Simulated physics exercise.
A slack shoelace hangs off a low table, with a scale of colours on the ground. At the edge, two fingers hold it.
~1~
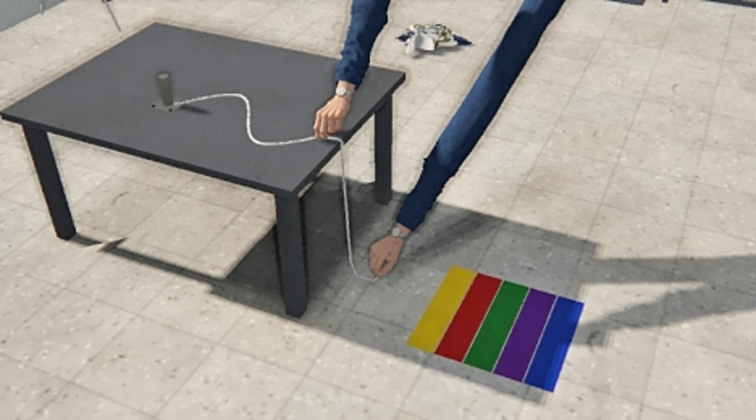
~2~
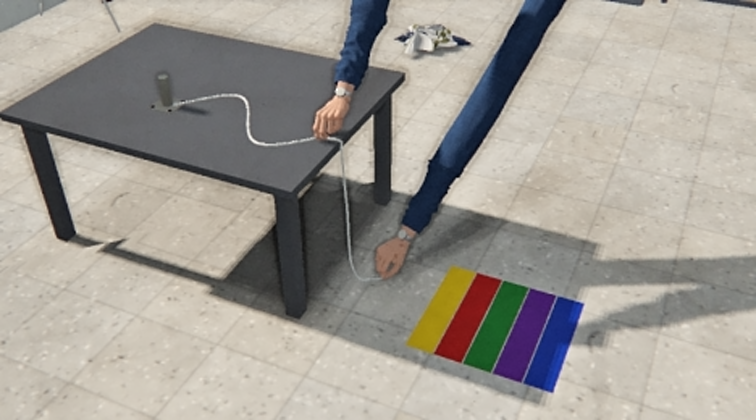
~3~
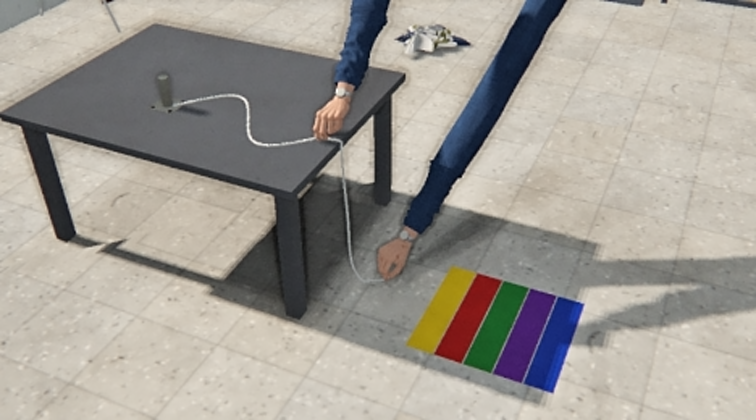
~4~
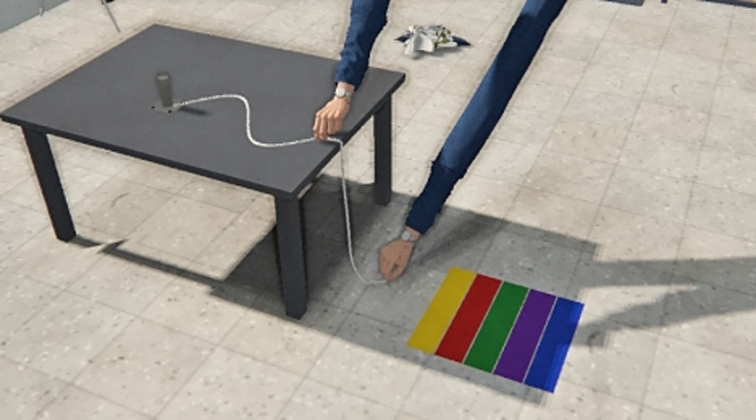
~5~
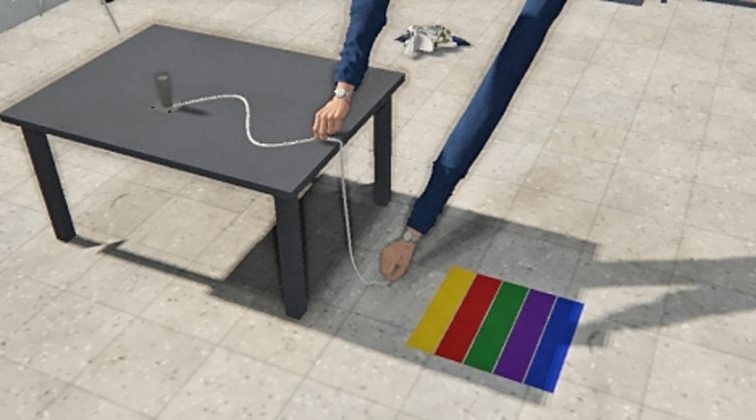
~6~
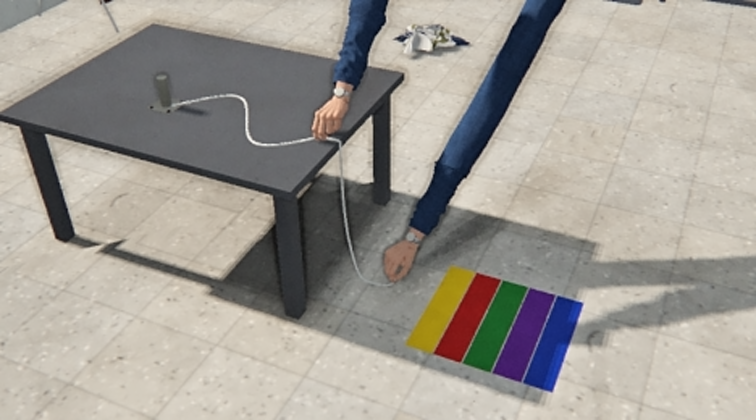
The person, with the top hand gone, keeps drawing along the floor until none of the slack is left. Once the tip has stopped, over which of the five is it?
Over the blue strip.
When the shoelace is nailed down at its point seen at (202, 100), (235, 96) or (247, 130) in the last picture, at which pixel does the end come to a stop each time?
Estimated spots in sequence: (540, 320), (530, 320), (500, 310).
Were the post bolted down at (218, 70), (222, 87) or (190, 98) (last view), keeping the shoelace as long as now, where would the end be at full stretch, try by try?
In pixels, the answers are (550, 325), (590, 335) and (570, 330).
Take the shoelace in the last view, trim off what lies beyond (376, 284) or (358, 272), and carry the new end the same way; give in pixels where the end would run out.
(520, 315) and (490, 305).
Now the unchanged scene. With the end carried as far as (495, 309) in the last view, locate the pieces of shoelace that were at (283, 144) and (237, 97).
About (340, 153) for the first point; the other lies about (228, 120).
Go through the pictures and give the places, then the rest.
The first frame shows end (381, 274); yellow (428, 333); red (456, 342); green (485, 351); purple (514, 361); blue (545, 371).
The second frame shows end (387, 276); shoelace through (208, 98) (248, 113) (267, 145) (336, 140) (346, 202) (351, 259).
The third frame shows end (389, 277).
The fourth frame shows end (391, 278); shoelace through (208, 99) (248, 113) (267, 146) (336, 141) (346, 203) (352, 260).
The fifth frame shows end (393, 279).
The sixth frame shows end (395, 279); shoelace through (207, 99) (247, 113) (266, 145) (335, 141) (344, 202) (354, 260).
Soon after, end near (495, 309); over green.
After that, end near (533, 320); over purple.
At the stop, end near (556, 327); over blue. It gets as far as the blue strip.
